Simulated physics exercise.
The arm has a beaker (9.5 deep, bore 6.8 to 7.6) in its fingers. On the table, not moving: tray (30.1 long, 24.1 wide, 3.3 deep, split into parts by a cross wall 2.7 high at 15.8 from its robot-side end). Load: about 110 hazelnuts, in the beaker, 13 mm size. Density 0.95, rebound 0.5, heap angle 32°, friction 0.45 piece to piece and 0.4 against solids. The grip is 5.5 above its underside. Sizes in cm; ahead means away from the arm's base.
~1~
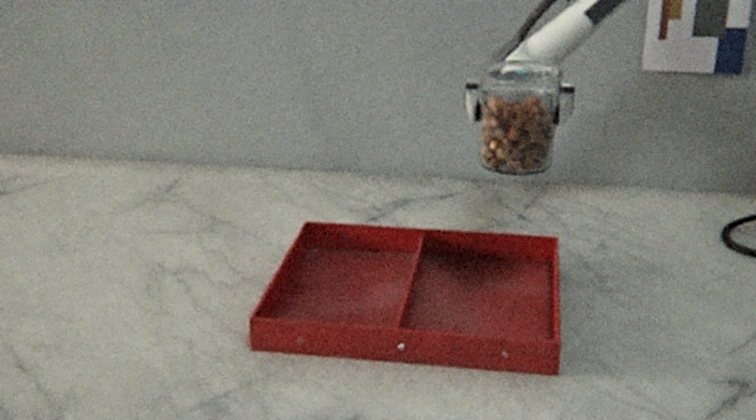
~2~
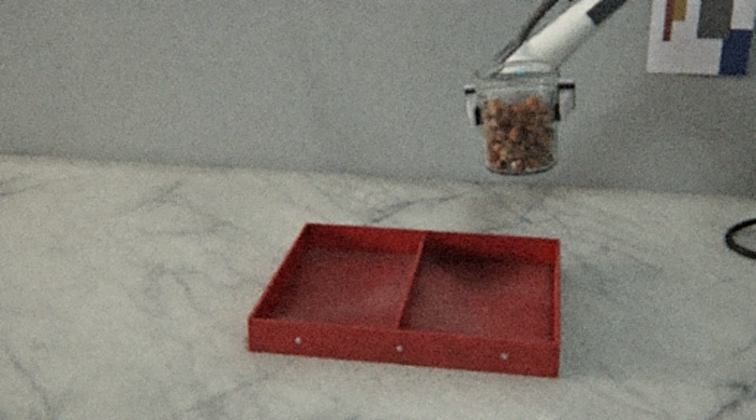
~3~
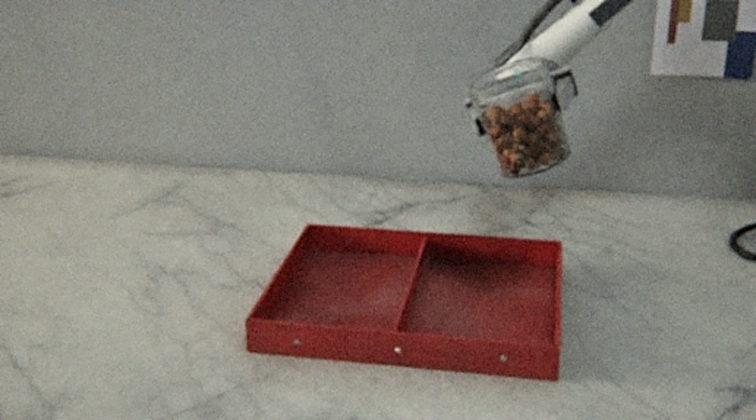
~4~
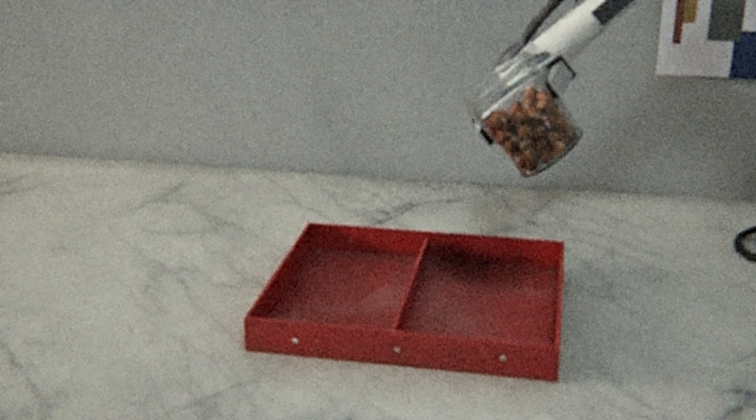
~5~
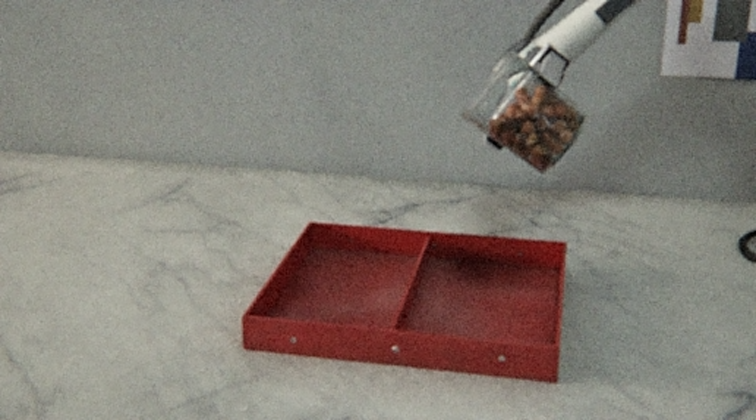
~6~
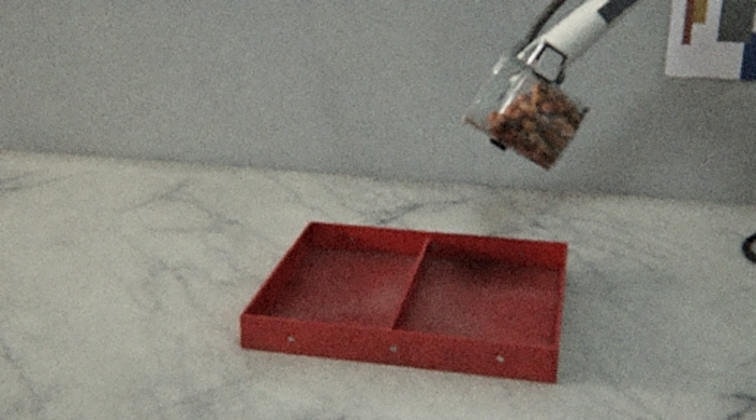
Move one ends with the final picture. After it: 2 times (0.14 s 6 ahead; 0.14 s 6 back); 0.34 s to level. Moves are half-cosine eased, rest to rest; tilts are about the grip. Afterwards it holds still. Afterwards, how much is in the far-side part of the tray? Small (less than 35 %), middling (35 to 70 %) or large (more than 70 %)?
Answer: Small; less than 35 % of the hazelnuts finish in the far-side part of the tray.
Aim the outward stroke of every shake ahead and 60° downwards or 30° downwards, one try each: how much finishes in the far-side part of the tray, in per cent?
Some 0 and 0 per cent.
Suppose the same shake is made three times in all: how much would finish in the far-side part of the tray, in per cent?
It would be near 15 per cent.
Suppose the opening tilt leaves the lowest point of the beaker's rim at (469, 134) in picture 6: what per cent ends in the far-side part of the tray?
Some 45 per cent.
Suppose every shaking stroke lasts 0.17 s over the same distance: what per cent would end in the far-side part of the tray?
Then about 5 per cent.
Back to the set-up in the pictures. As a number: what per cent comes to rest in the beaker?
Some 70 per cent.
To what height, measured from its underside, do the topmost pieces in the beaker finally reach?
Some 6.0 cm.
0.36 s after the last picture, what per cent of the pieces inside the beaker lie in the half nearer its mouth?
About 25 per cent.
Then, 0.36 s on, tilted 60° forward, highest piece 24 above the table; 89 in the beaker, 3 in the far-side part, 14 in flight or on a rim.
Then, 0.72 s on, tilted 33° forward, highest piece 24 above the table; 76 in the beaker, 17 in the robot-side part, 11 in the far-side part, 2 in flight or on a rim.
Then, 1.10 s on, level, highest piece 23 above the table; 76 in the beaker, 19 in the robot-side part, 11 in the far-side part.
Then, 2.15 s on, level, highest piece 23 above the table; 76 in the beaker, 19 in the robot-side part, 11 in the far-side part.
In the end, 76 in the beaker, 19 in the robot-side part, 11 in the far-side part. That is 10 % in the far-side part of the tray.
